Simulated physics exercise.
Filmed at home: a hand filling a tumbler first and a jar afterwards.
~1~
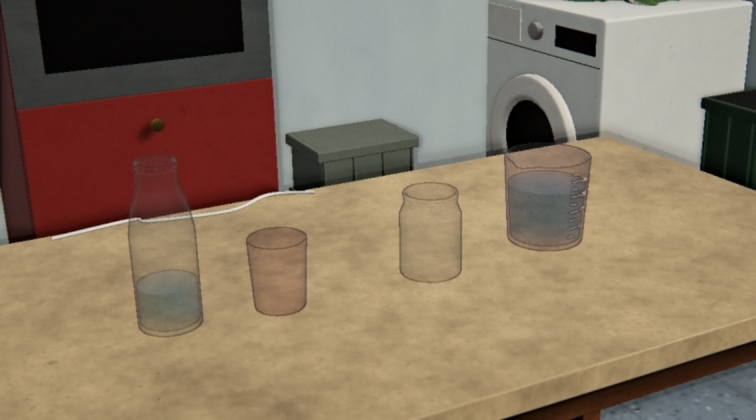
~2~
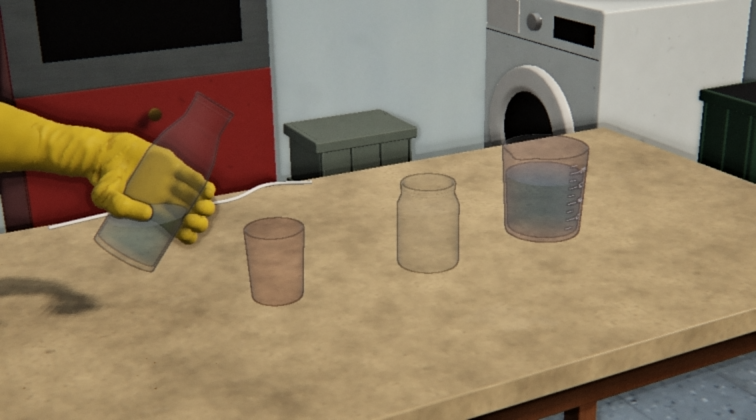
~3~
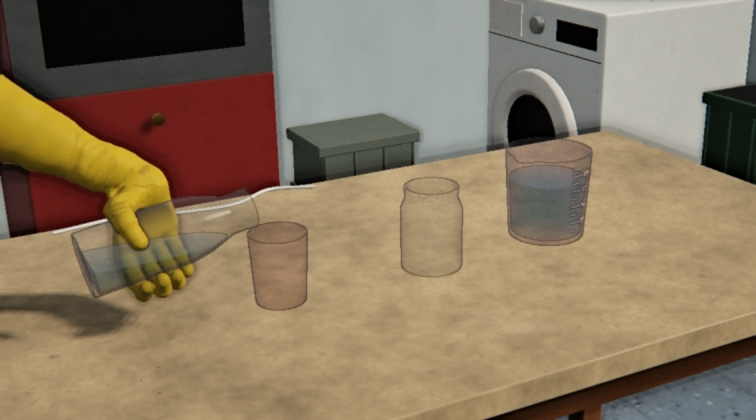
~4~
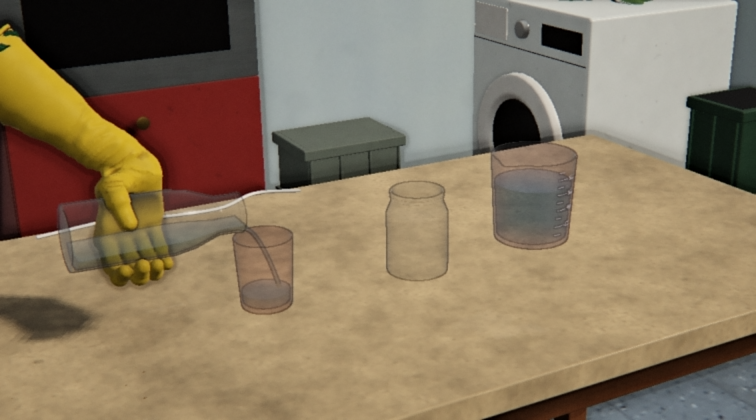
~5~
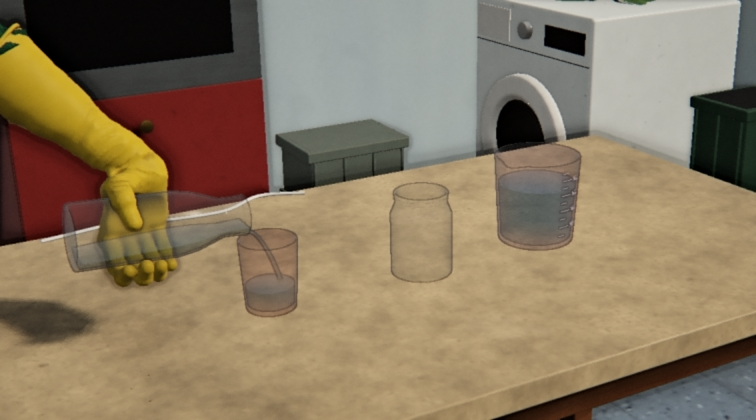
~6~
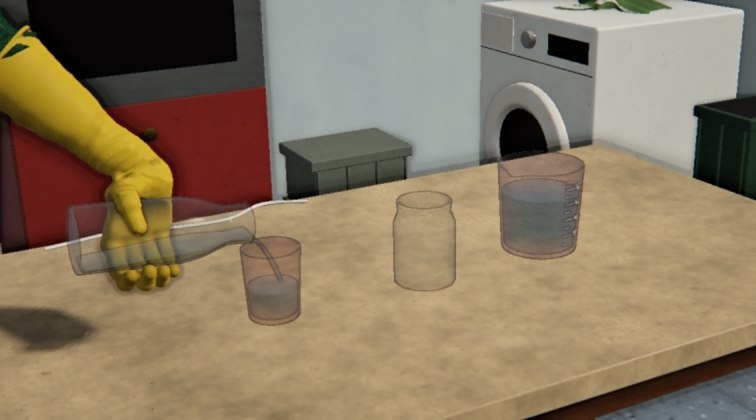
The footage shows a yellow-gloved hand lifting a partly filled glass bottle at the left of a table, tilting it rightward and pouring clear liquid into a nearby tumbler, while an empty jar and a measuring jug stand untouched.
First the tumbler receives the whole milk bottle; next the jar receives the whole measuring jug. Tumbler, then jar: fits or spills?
At the end, the tumbler is big enough. The jar is too small.
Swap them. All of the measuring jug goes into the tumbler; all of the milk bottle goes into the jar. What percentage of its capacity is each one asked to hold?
Load: About 240 percent, then about 40 percent.
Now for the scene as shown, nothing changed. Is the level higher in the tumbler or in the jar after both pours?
The right one.
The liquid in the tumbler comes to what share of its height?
Around 75 in a hundred.
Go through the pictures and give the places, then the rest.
The first frame shows at the start; milk bottle (163, 241) about a quarter full; measuring jug (546, 194) about two thirds full; tumbler (279, 269) empty; jar (430, 229) empty.
In the second frame, a hand has the milk bottle; milk bottle (171, 176) tipped 35° with all of its load; tumbler (276, 259) empty.
In the third frame, the milk bottle is tipped; milk bottle (172, 235) tipped 80° with all of its load; tumbler (280, 263) empty.
In the fourth frame, the stream is running; milk bottle (159, 224) tipped 90° with about three quarters of its load; tumbler nearly empty, surface at (266, 289).
In the fifth frame, the stream is running; milk bottle (163, 226) tipped 95° with about two thirds of its load; jar (421, 229) empty.
In the sixth frame, the stream is running; milk bottle (167, 231) tipped 95° with about half of its load; measuring jug about two thirds full, surface at (540, 191); tumbler about a third full, surface at (273, 285); jar (424, 237) empty.
Shortly, the tumbler is about half full.
Then, the tumbler is about three quarters full.
At the finish, the tumbler is about three quarters full; the jar is full to the brim, some went over its rim.
